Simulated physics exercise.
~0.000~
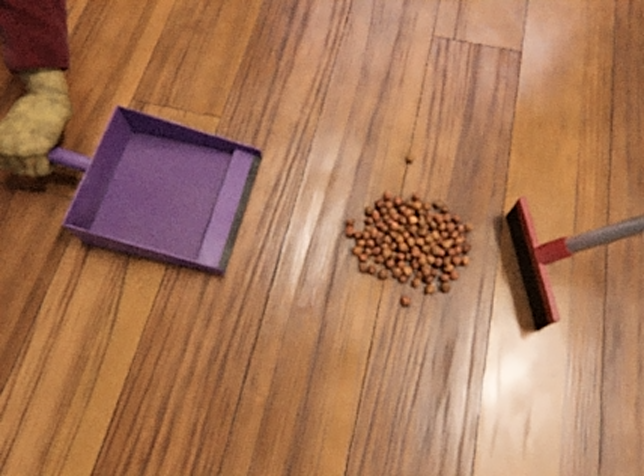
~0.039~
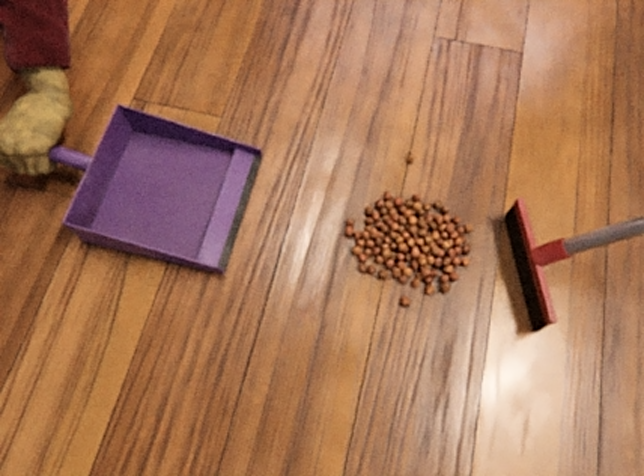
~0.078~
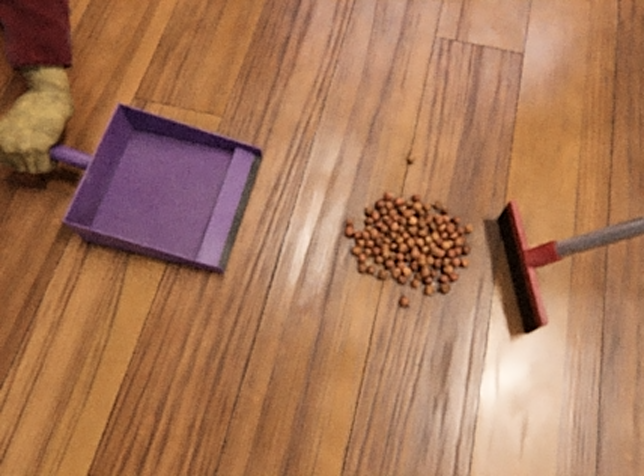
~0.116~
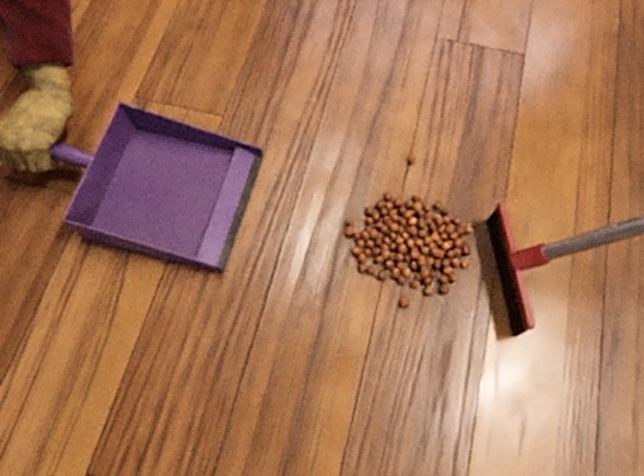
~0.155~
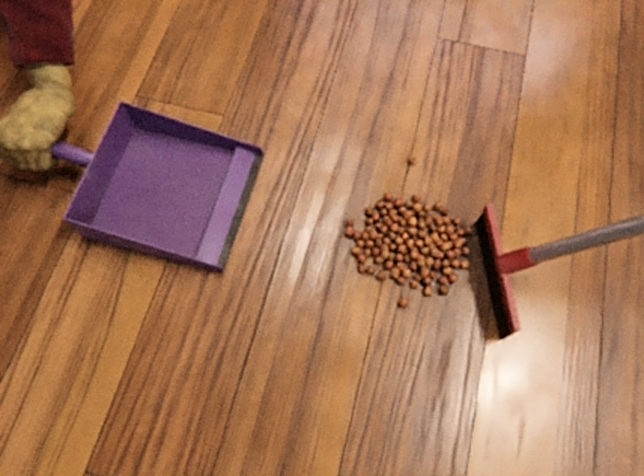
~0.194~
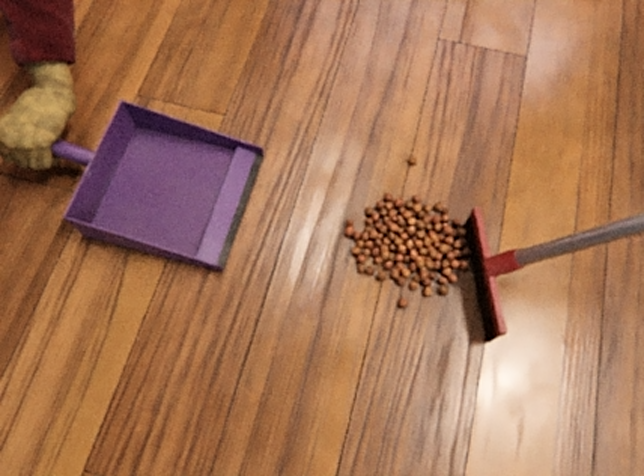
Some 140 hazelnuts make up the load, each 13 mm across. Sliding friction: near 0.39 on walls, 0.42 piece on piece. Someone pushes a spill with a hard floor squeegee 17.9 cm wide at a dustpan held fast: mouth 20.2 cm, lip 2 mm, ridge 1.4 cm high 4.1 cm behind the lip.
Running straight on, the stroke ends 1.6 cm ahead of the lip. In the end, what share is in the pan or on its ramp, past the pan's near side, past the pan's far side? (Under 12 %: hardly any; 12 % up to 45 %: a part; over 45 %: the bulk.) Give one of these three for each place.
In order: In the pan or on its ramp: A low share; past the pan's near side: A medium share; past the pan's far side: A low share.
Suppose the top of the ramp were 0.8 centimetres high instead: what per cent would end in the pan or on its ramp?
With that ramp, near 5 per cent.
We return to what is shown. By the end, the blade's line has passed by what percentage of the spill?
55 %.
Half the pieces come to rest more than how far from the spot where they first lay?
Median shift: Approx. 20 cm.
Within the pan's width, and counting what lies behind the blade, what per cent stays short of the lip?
Around 55 in a hundred.
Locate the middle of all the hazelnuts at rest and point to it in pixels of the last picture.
Centre at rest, approx.: (267, 213) px.
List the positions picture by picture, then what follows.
In the first picture, blade from (553, 319) to (520, 202), moved 0.0 cm, 0 of the pieces shifted so far; middle of the pieces at (416, 237); pan at (164, 196).
In the second picture, blade from (550, 321) to (518, 204), moved 0.4 cm, 0 of the pieces shifted so far; middle of the pieces at (416, 238).
In the third picture, blade from (542, 323) to (511, 206), moved 1.4 cm, 0 of the pieces shifted so far; middle of the pieces at (416, 238).
In the fourth picture, blade from (529, 326) to (500, 208), moved 3.0 cm, 0 of the pieces shifted so far; middle of the pieces at (416, 238).
In the fifth picture, blade from (515, 329) to (488, 211), moved 4.8 cm, 0 of the pieces shifted so far; middle of the pieces at (415, 239).
In the sixth picture, blade from (500, 332) to (475, 213), moved 6.6 cm, 18 of the pieces shifted so far; middle of the pieces at (414, 239); pan at (165, 192). Its pace works out near 0.46 m/s, heading 22 degrees towards the viewer's side.
Then, at 0.55 s, middle of the blade 21 cm from the lip; 0 % over the lip, far side 5 %, near side 15 %.
After 0.79 s, middle of the blade 11 cm from the lip; 0 % over the lip, far side 5 %, near side 30 %.
After 1.13 s, middle of the blade 5 cm from the lip; 5 % over the lip, far side 5 %, near side 35 %.
By 1.8 s all is still; pan 5 %, near side 35 %, far side 5 %, in front of the lip or behind the blade 55 %.
